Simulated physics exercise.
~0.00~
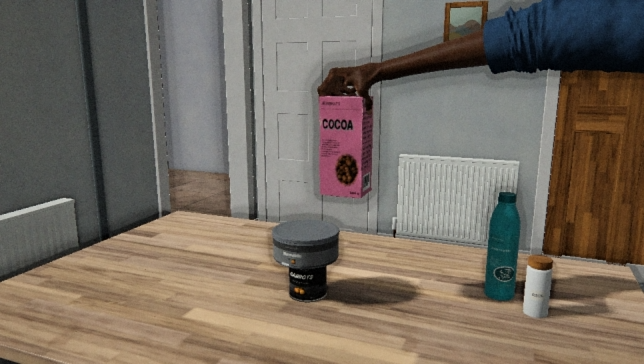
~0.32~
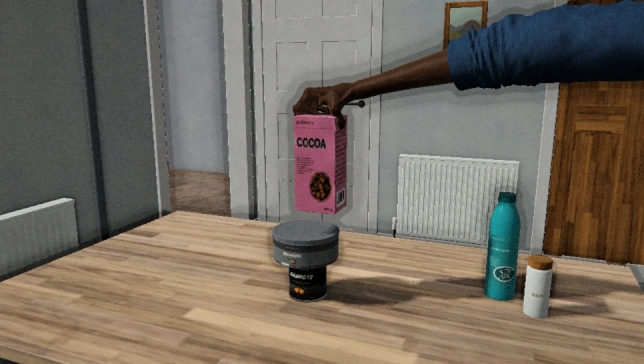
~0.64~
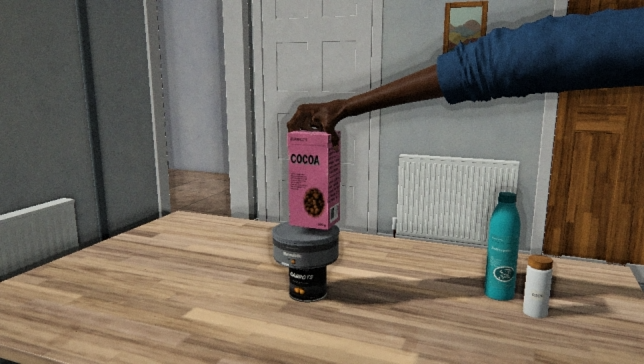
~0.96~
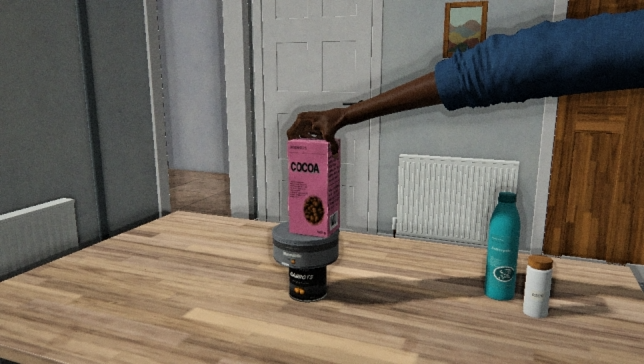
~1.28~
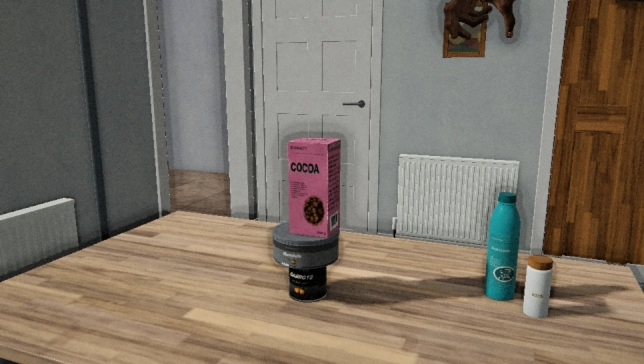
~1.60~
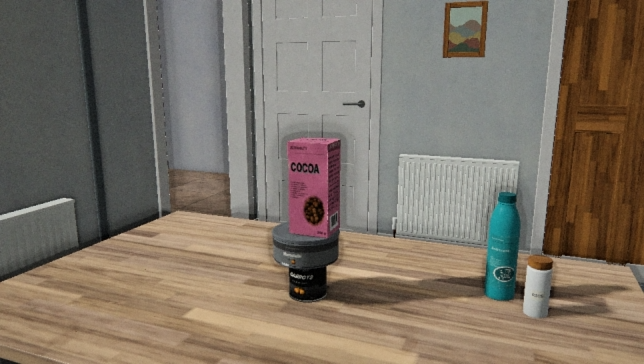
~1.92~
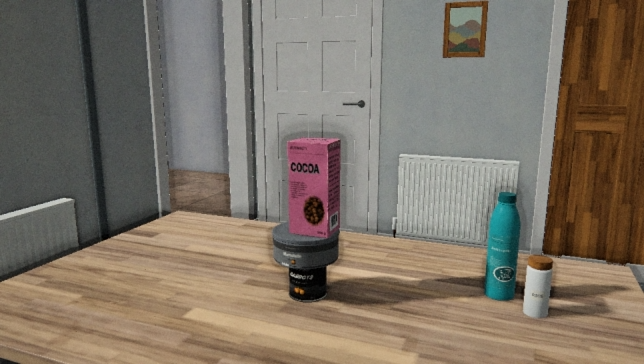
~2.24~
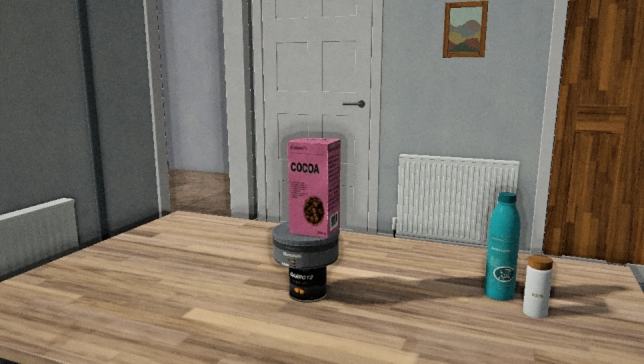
Hand lowering a pink cocoa carton onto a grey tub atop a small black tin, then letting go, the stack staying upright.
